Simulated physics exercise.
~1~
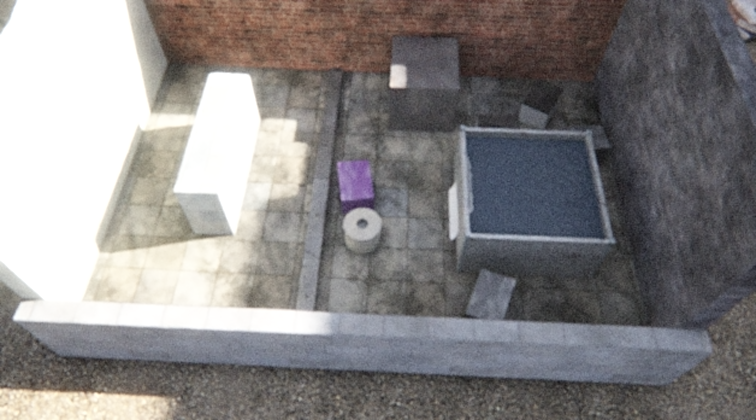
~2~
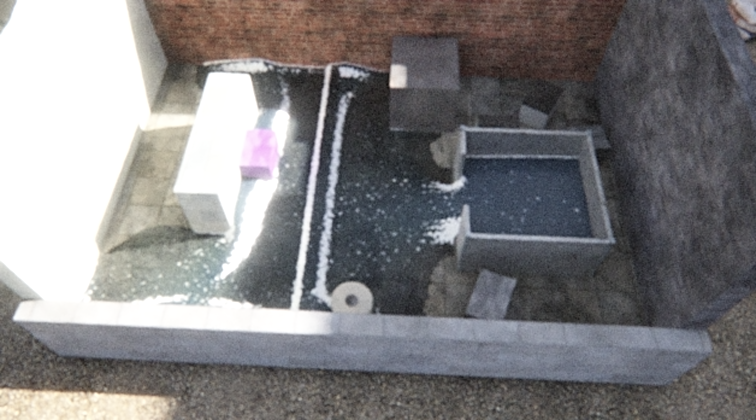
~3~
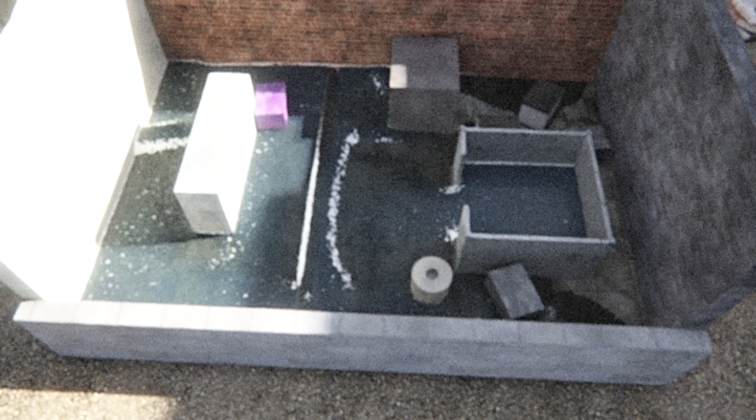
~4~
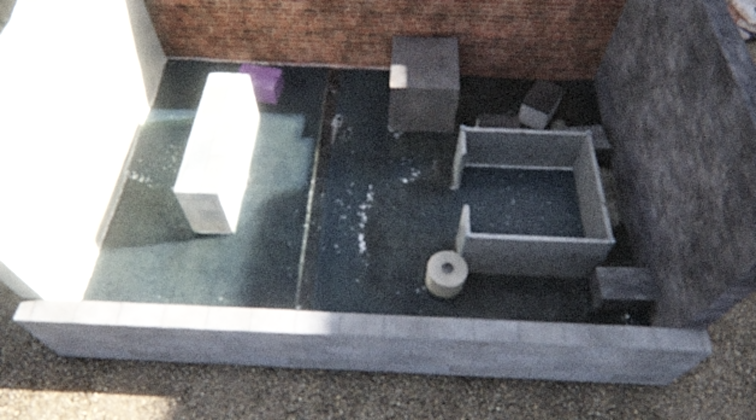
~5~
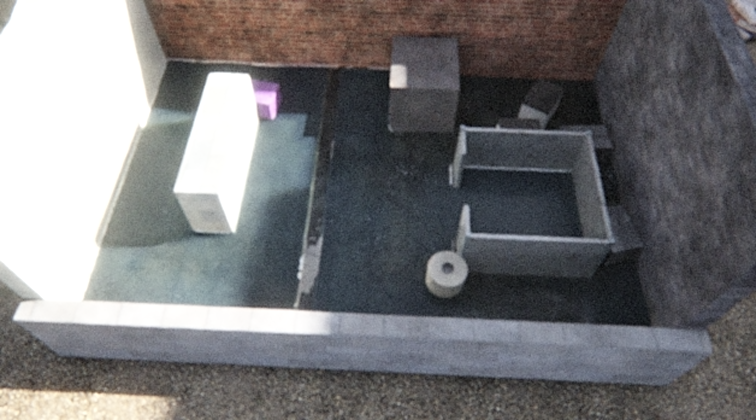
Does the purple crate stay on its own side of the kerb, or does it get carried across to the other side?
It gets carried across the kerb by the rushing water and ends up on the left side, near the long white block.
